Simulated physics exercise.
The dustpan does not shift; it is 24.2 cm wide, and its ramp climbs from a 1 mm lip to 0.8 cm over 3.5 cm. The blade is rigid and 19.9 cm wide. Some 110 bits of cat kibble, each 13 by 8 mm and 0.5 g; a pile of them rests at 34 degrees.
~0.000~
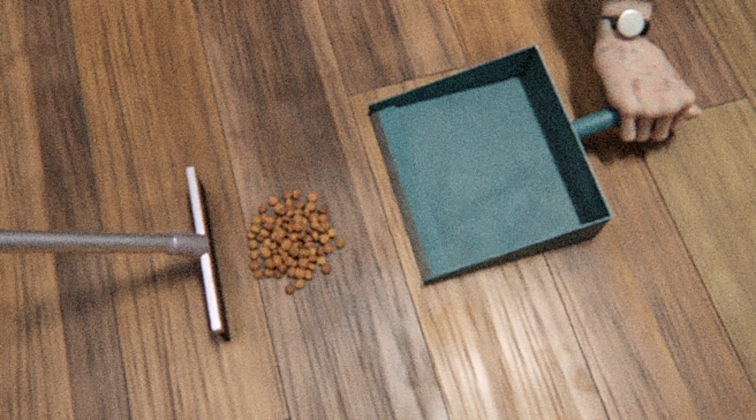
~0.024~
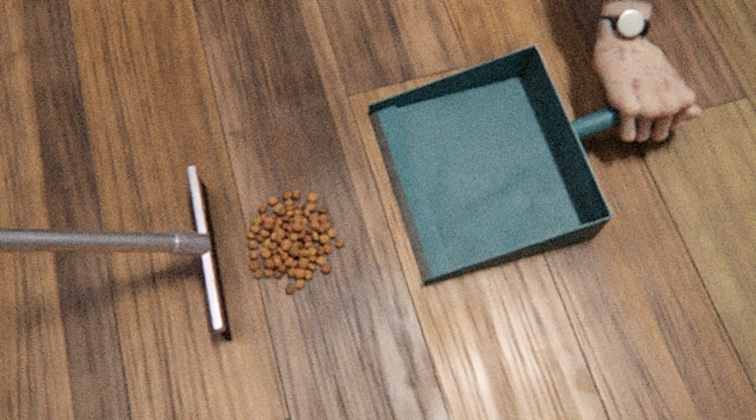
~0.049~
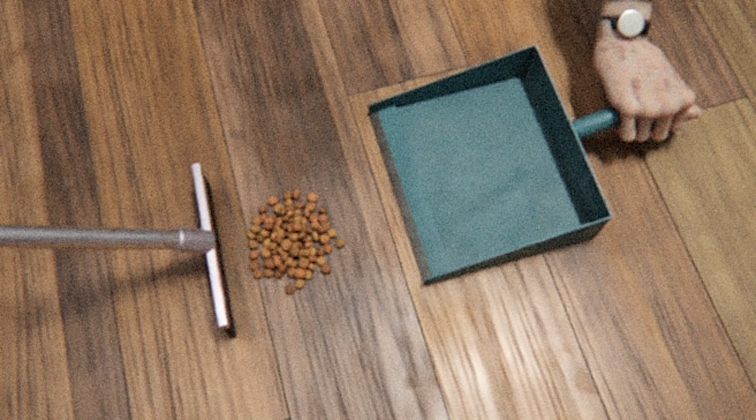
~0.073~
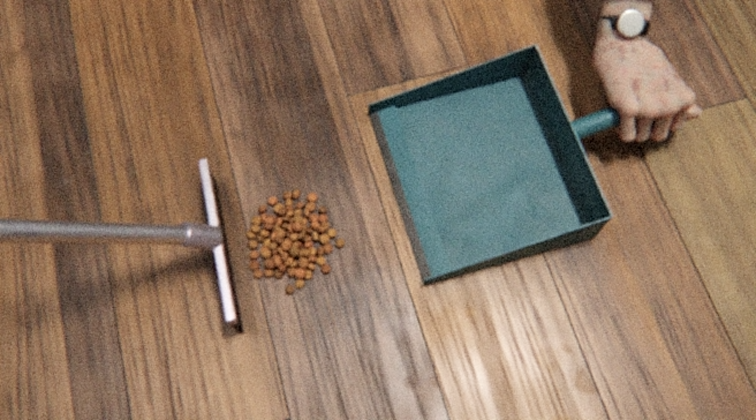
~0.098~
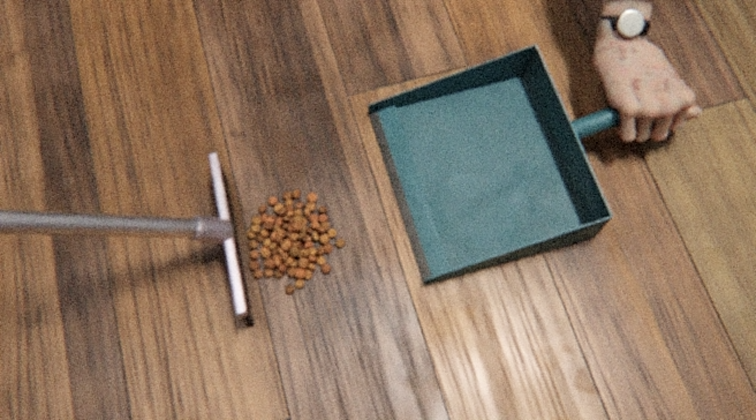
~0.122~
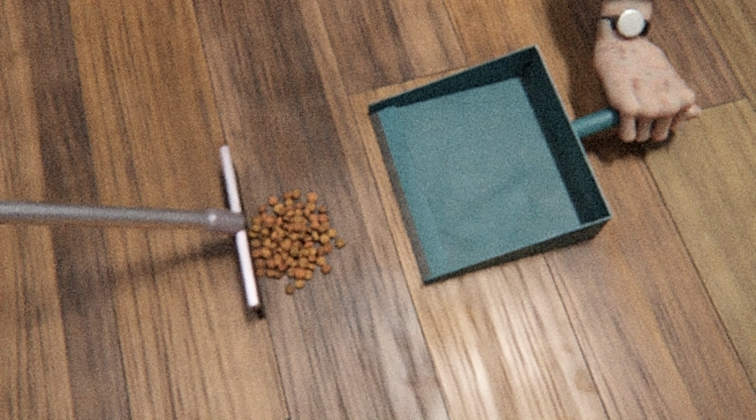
A pale-edged, flat blade on a grey pole slides slowly to the right and slightly up across a brown wooden plank floor, seen from above at an angle. A small heap of orange-brown kibble lies just right of it, and farther right a hand wearing a watch holds a teal dustpan still. The blade closes the gap and reaches the heap's left edge, the heap barely changing, while the camera stays still.
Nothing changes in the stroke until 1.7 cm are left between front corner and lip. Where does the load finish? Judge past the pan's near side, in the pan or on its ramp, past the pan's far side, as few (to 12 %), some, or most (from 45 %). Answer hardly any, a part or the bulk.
Near side hardly any, pan a part, far side hardly any.
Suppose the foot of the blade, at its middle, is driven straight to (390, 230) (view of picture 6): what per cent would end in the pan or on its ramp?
Some 55 per cent.
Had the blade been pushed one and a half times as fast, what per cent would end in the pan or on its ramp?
It would be near 55 per cent.
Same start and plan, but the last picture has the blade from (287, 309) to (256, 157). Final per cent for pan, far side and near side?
Pan 70, far 0, near 5.
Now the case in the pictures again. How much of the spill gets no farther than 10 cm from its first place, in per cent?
Some 15 per cent.
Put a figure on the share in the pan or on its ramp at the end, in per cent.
About 40 per cent.
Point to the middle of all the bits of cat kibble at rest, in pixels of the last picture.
Near (392, 185).
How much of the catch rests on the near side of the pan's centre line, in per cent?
About 30 per cent.
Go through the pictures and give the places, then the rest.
In the first frame, blade from (218, 328) to (193, 174), moved 0.0 cm, 0 of the pieces shifted so far; middle of the pieces at (290, 242); pan at (492, 170).
In the second frame, blade from (220, 327) to (194, 173), moved 0.2 cm, 0 of the pieces shifted so far; middle of the pieces at (290, 242).
In the third frame, blade from (224, 324) to (198, 171), moved 0.8 cm, 0 of the pieces shifted so far; middle of the pieces at (290, 242).
In the fourth frame, blade from (232, 320) to (205, 167), moved 1.7 cm, 0 of the pieces shifted so far; middle of the pieces at (290, 242).
In the fifth frame, blade from (243, 312) to (215, 161), moved 3.1 cm, 0 of the pieces shifted so far; middle of the pieces at (290, 242).
In the sixth frame, blade from (255, 304) to (227, 154), moved 4.7 cm, 1 of the pieces shifted so far; middle of the pieces at (290, 242); pan at (492, 170). The blade's pace is about 0.65 m/s, heading 19 degrees away from the viewer's side.
Then, at 0.27 s, middle of the blade 10 cm from the lip; 0 % over the lip, far side 0 %, near side 0 %.
After 0.37 s, middle of the blade 4 cm from the lip; 5 % over the lip, far side 0 %, near side 0 %.
Then, at 0.60 s, middle of the blade 2 cm from the lip; 40 % over the lip, far side 0 %, near side 0 %.
By 0.9 s all is still; near side 0 %, pan 40 %, far side 0 %, in front of the lip or behind the blade 60 %.
